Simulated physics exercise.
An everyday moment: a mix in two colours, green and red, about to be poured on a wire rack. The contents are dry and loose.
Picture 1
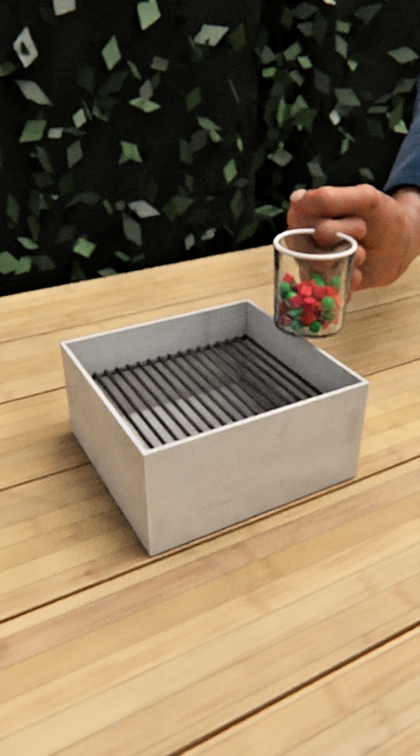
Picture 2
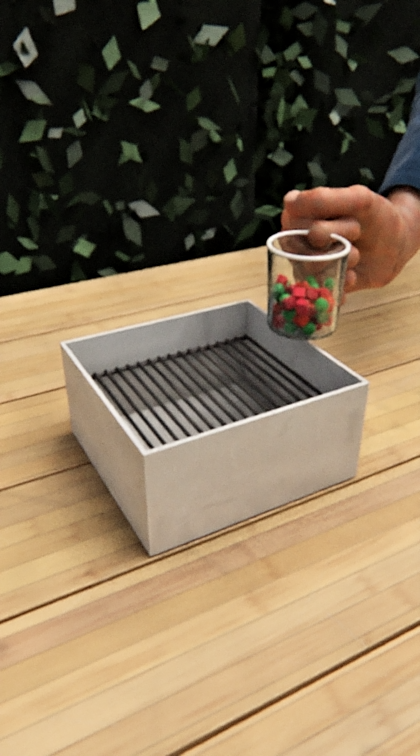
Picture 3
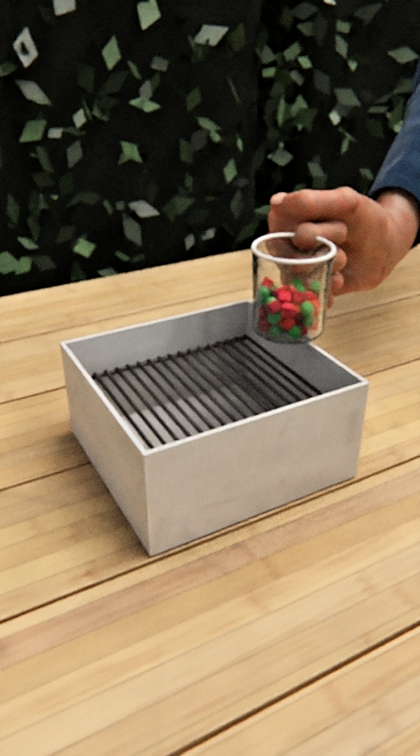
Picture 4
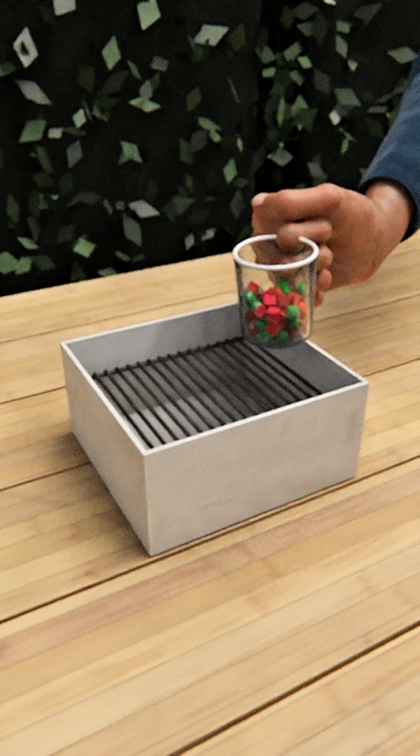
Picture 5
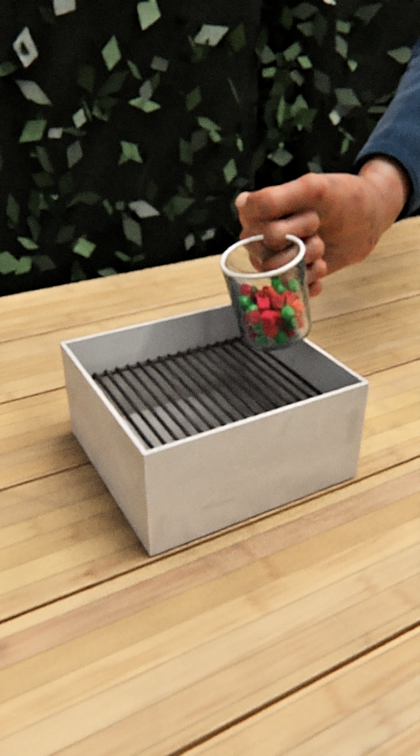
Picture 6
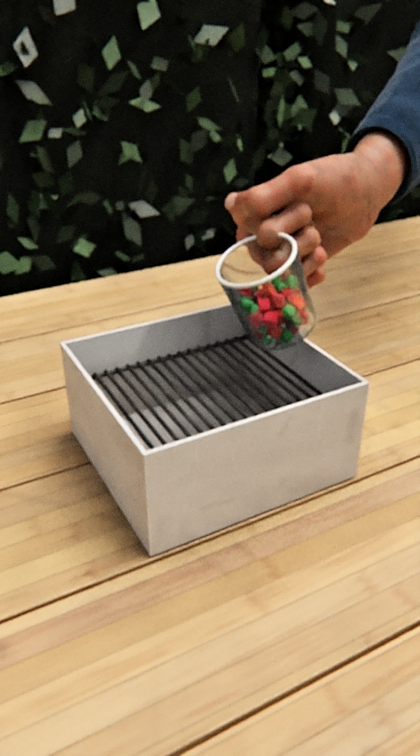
The clip shows a hand holding a clear cup of small red and green pieces beside a grey box with a dark wire rack inside, moving it left over the box's edge and gradually tilting it toward the left.
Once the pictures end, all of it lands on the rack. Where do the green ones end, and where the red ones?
Here the green bits rest on the wires, and the red bits rest on the wires.
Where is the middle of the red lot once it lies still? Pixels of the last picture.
Close to (220, 393).
Then, 0.59 s after the last picture, green ones, all in the cup; red ones, all in the cup.
Then, 1.11 s after the last picture, green ones, nearly all in the cup, a small part on or over the wires; red ones, most in the cup, a small part on or over the wires.
Then, 1.56 s after the last picture, green ones, all on or over the wires; red ones, all on or over the wires.
At rest, green ones, all on the wires, none under the rack; red ones, all on the wires, none under the rack.
